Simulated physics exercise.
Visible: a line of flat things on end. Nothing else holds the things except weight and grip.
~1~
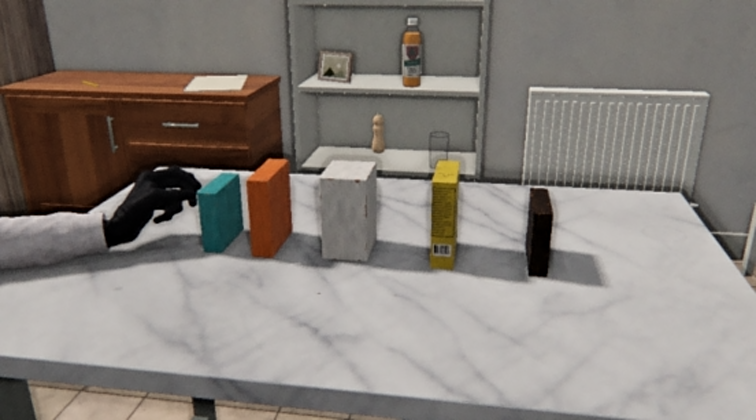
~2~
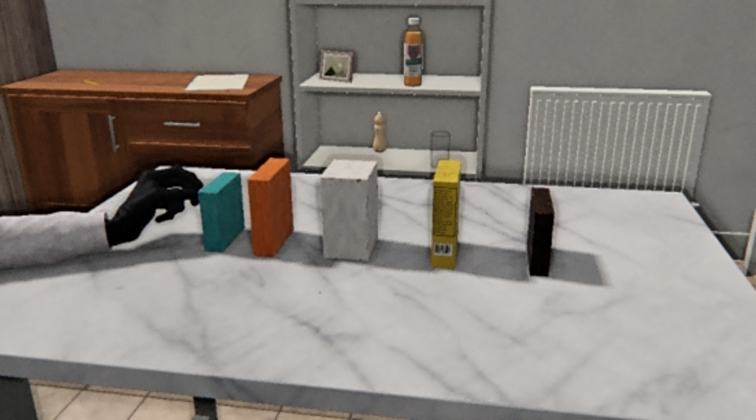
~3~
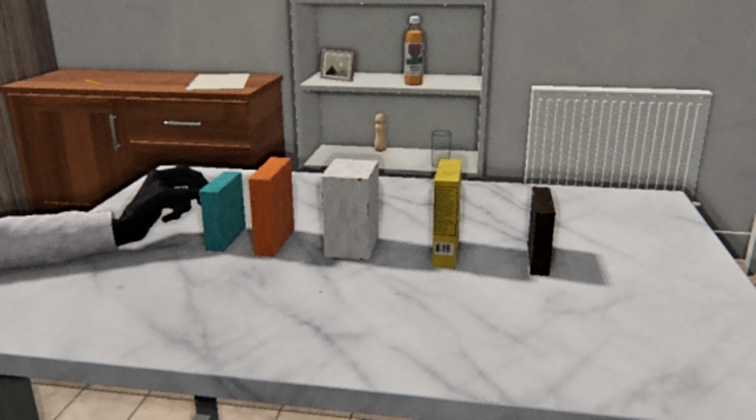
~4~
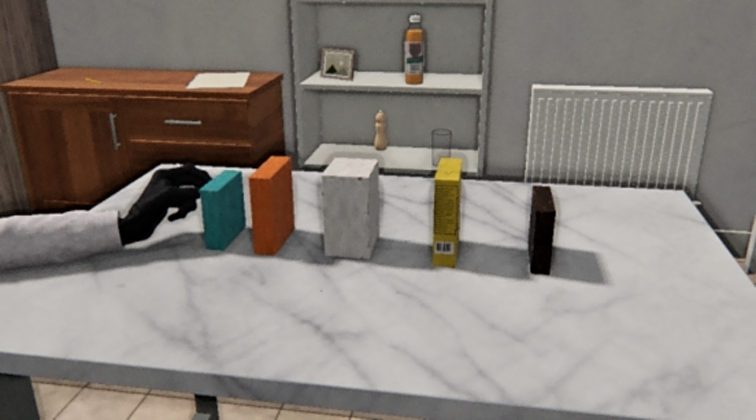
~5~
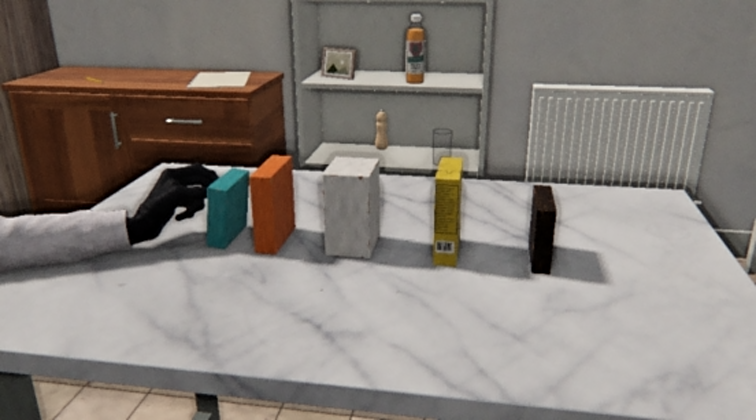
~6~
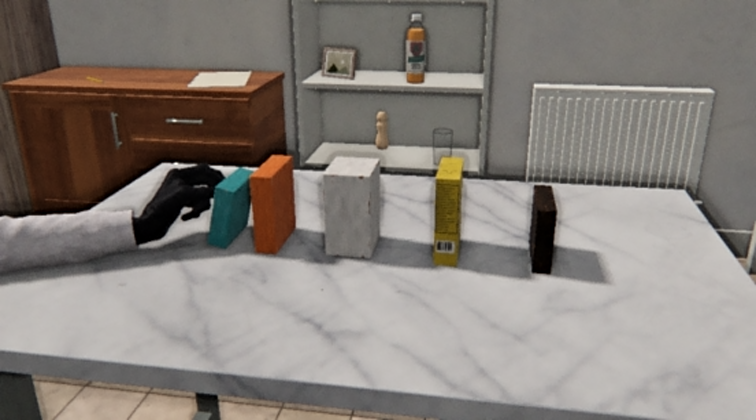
A black-gloved hand moving right and tilting a turquoise block toward an upright orange one in a row on a marble table.
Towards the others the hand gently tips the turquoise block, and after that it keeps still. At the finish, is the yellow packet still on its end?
Yes.
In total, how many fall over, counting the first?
The count is 2.
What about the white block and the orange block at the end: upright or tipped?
So the white block does not fall, and the orange block comes down.
Then, 0.50 s on from there, turquoise block 58° over; orange block turned 38° from how it was put.
Then, 1.20 s on from there, turquoise block 90° over; orange block on its side.
In the end, toppled on the table, orange block; the other 2 unmoved. At the end, from the last picture's camera, yellow packet near (449, 210).
